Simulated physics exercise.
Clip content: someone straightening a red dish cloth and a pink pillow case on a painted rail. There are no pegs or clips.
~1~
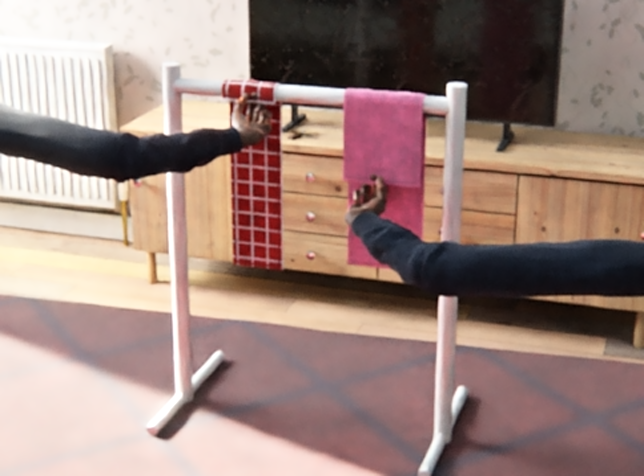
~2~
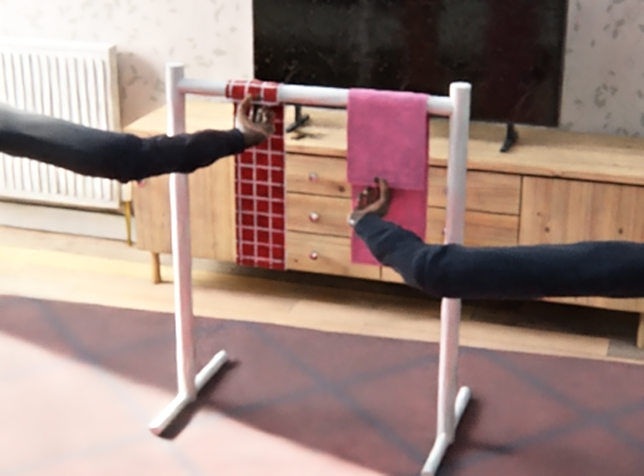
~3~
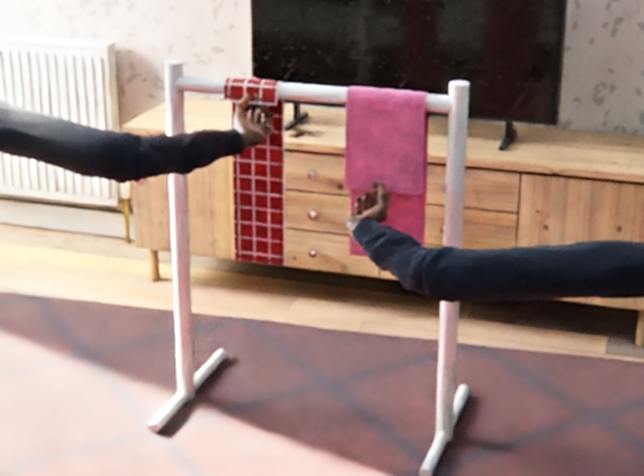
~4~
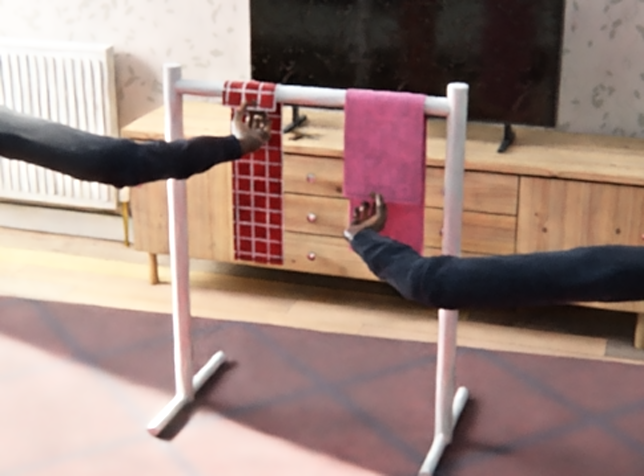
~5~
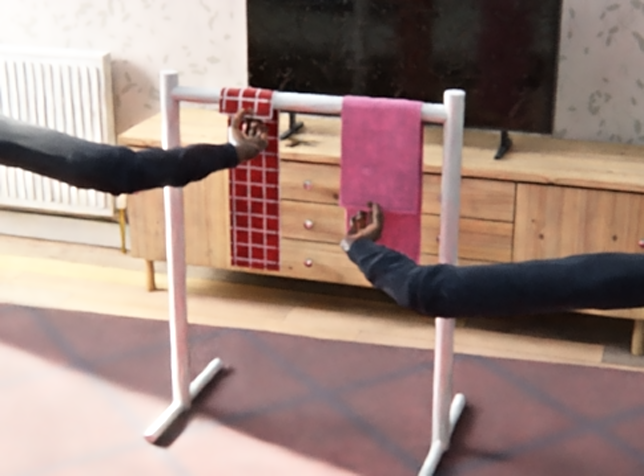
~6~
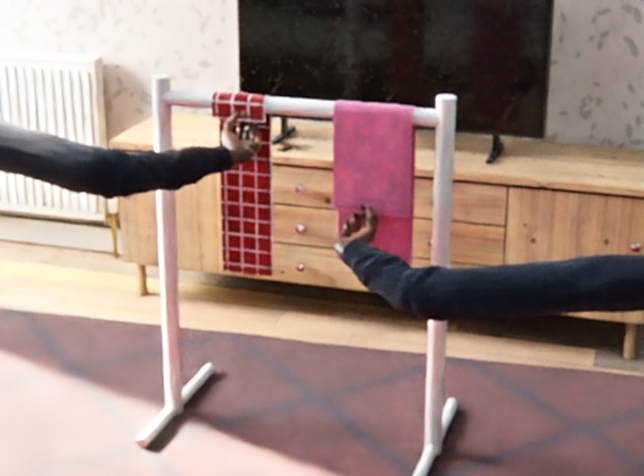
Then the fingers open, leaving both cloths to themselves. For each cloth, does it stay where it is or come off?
One by one: The red dish cloth won't stay up there, the pink pillow case will hold up there.
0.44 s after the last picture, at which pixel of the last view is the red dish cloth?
It's somewhere around pixel (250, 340).
Then, 0.44 s later than the last view, dish cloth clear of the rail and dropping near (250, 340); pillow case at rest on the rail.
Then, 0.76 s later than the last view, dish cloth in a heap on the floor near (251, 417); pillow case at rest on the rail.
Finally, dish cloth in a heap on the floor near (251, 418); pillow case at rest on the rail. The red dish cloth is pulled off by its long side and the pink pillow case stays on.
